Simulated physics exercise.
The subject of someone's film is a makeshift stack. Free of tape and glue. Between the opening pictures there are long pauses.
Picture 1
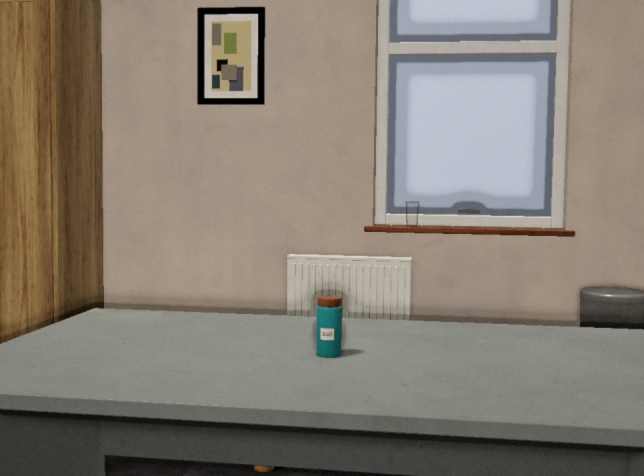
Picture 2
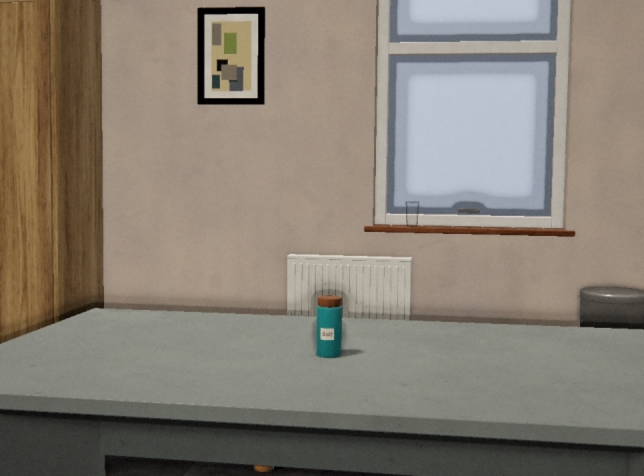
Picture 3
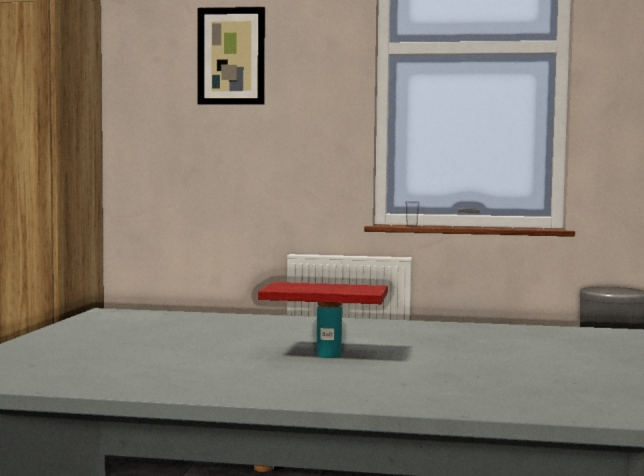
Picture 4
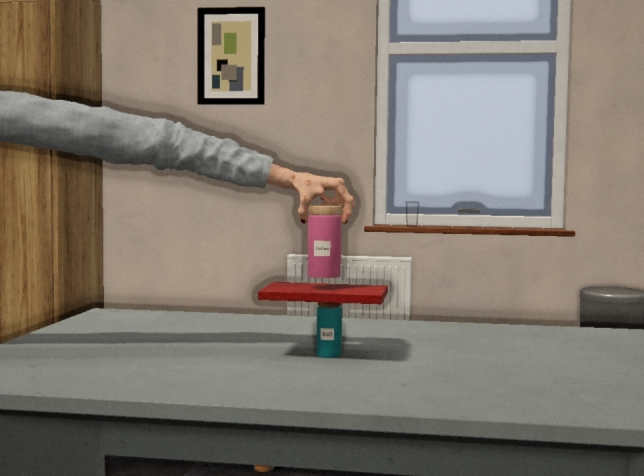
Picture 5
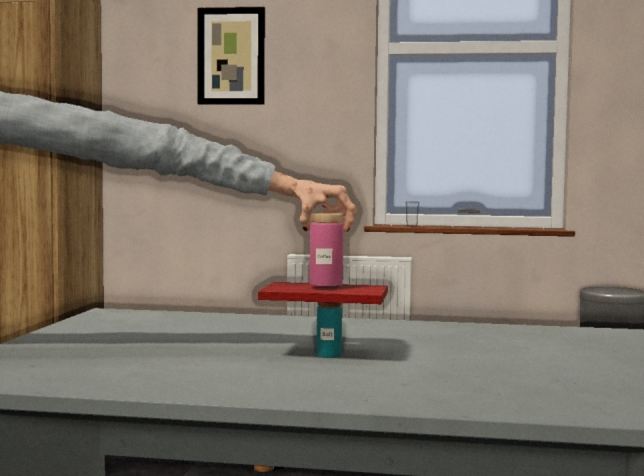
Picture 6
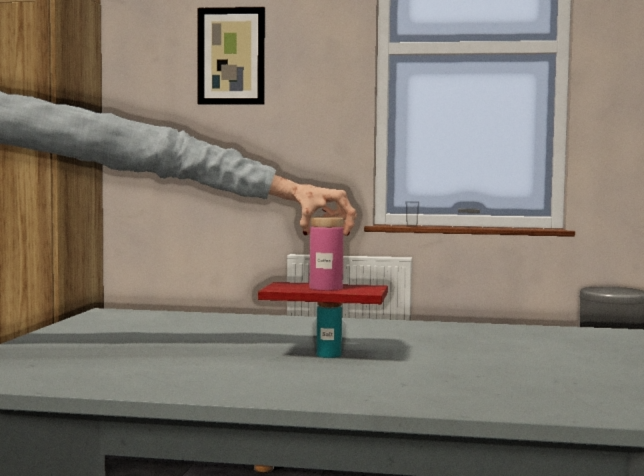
A red board appeared on top of a turquoise shaker standing on a gray table, and then a hand reaching in from the left lowered a pink jar a short way onto the board.
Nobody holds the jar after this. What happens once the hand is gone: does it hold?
Well, once it's let go, everything stays put there.
Then, 0.20 s after the last picture, nothing has stirred.
Then, 0.50 s after the last picture, pink jar resting near (327, 253).
At rest, all 3 in place. Seen from the same camera at the end, pink jar near (327, 253). The stack keeps its balance.
